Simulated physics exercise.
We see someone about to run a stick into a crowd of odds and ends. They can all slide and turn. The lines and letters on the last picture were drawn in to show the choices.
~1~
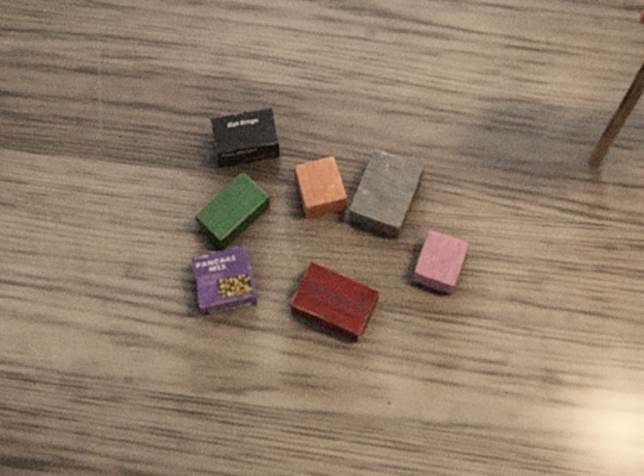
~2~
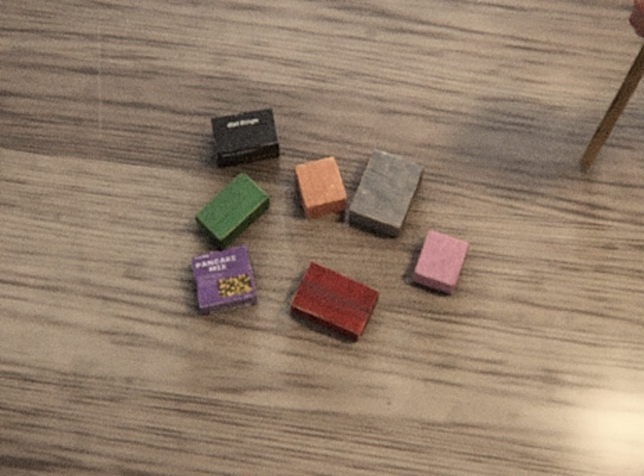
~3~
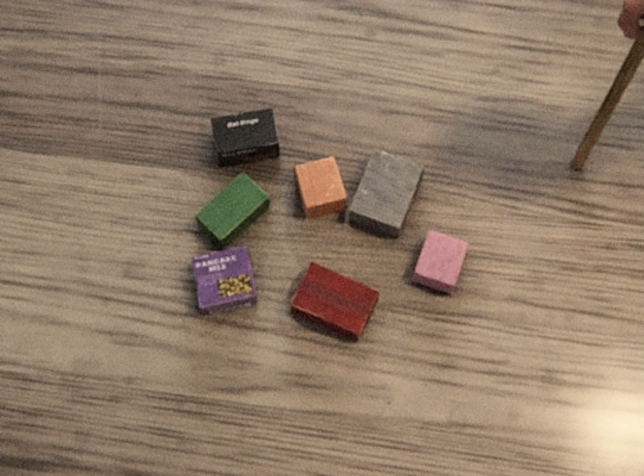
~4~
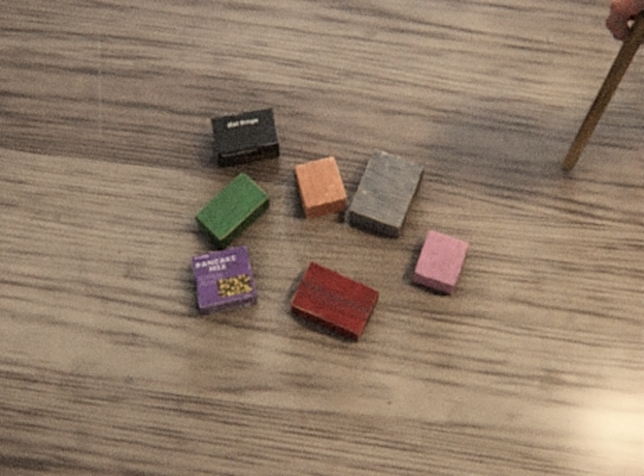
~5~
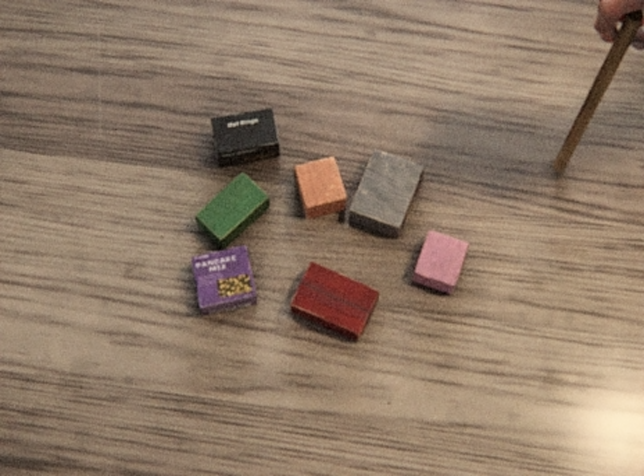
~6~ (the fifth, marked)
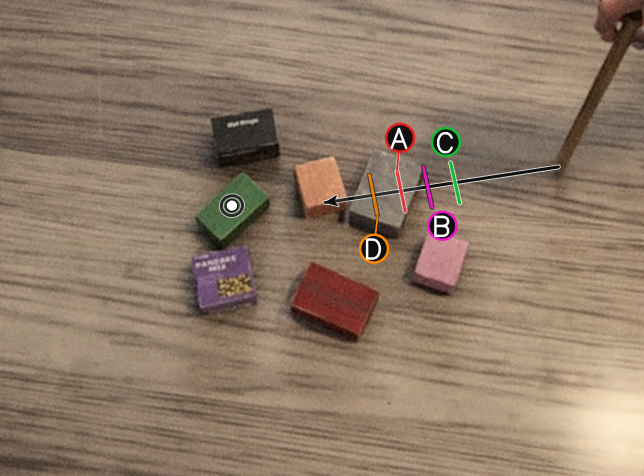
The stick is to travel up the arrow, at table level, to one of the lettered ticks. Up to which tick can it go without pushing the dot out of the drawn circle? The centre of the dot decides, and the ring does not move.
Stop at D.
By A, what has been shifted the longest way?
It is the grey block.
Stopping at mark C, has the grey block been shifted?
No.
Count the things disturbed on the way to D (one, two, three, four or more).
Two.
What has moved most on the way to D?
The grey block has gone farthest.
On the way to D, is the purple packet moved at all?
No.
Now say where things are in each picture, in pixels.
Grey block (386, 194); red box (335, 302); black packet (245, 138), in the first picture.
Black packet (245, 138); orange block (321, 188), in the second picture.
Purple packet (224, 280); pink block (441, 262), in the third picture.
Green block (233, 211); grey block (386, 194), in the fourth picture.
Red box (335, 302); black packet (245, 138); orange block (321, 188), in the fifth picture.
On the marked copy, A at (401, 191); B at (427, 187); C at (455, 183); D at (373, 195); the arrow from (559, 167) to (325, 203); the white dot at (232, 205).
With D. Early on, foot of the stick (491, 178).
Further on, foot of the stick (424, 188).
At the end, foot of the stick (373, 196); grey block (341, 200); orange block (293, 194); the dot is still in its ring.
As for the rest, A keeps the dot in but is short; B keeps the dot in but is short; C keeps the dot in but is short.
